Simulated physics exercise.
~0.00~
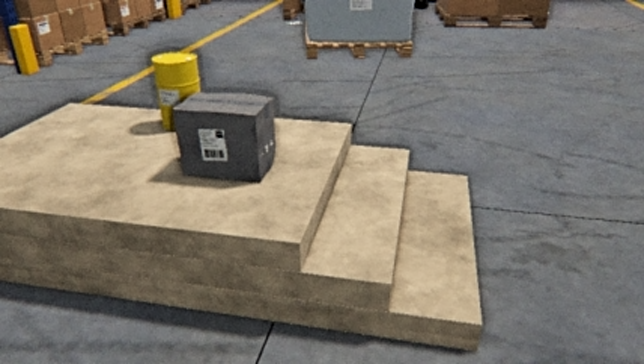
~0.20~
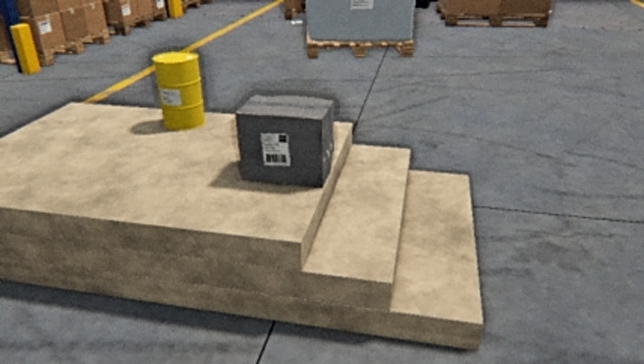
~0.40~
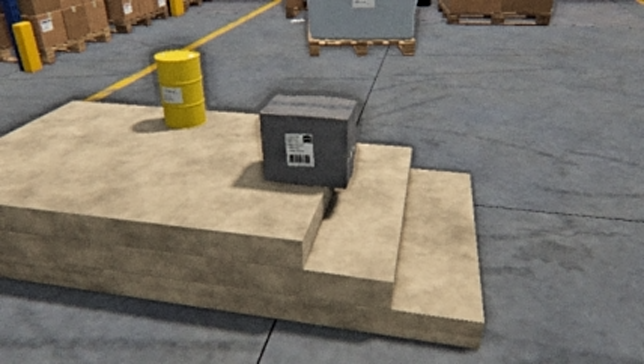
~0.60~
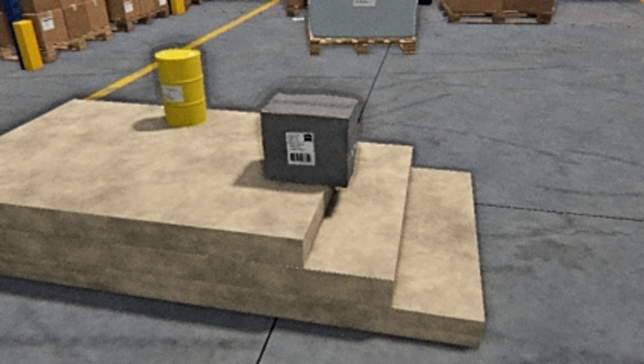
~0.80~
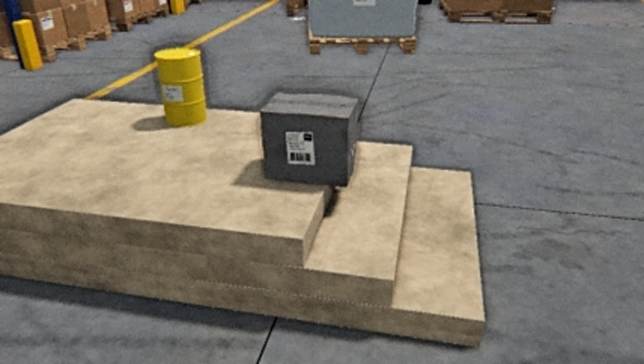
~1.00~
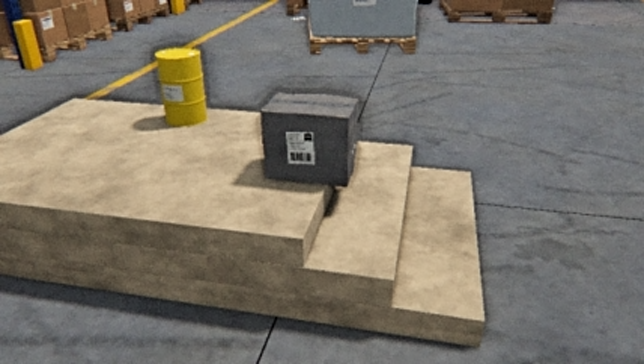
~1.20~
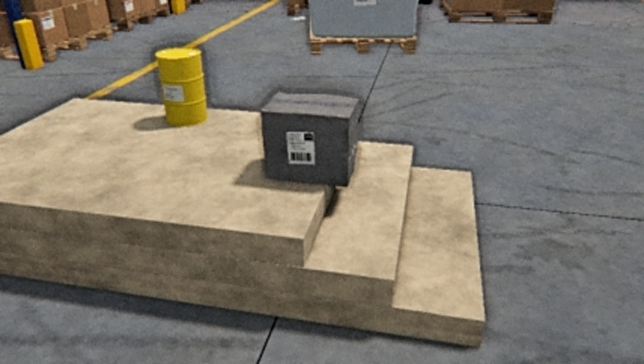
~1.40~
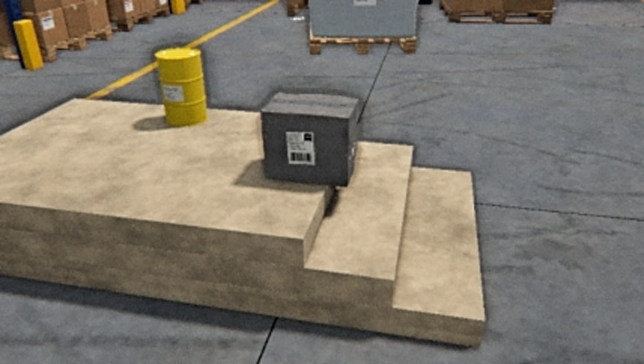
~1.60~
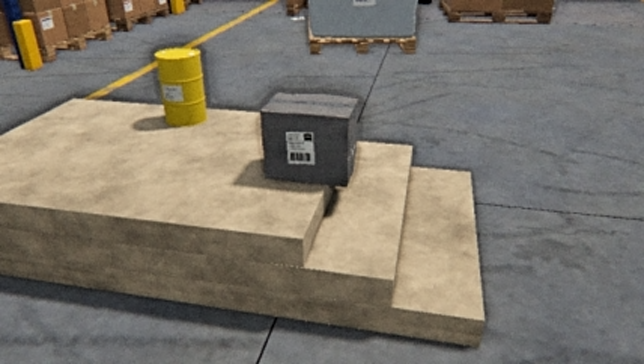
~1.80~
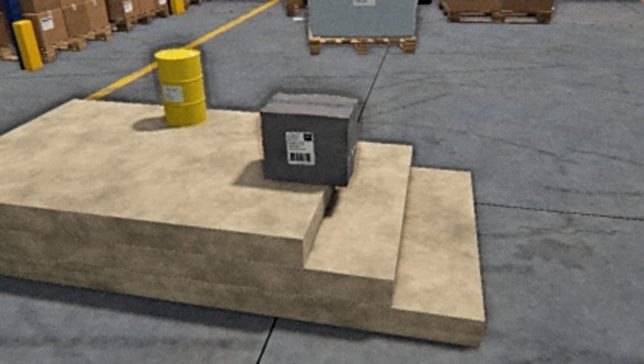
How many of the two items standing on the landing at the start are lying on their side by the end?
None of them are. The grey parcel and the yellow canister are both still upright at the end.
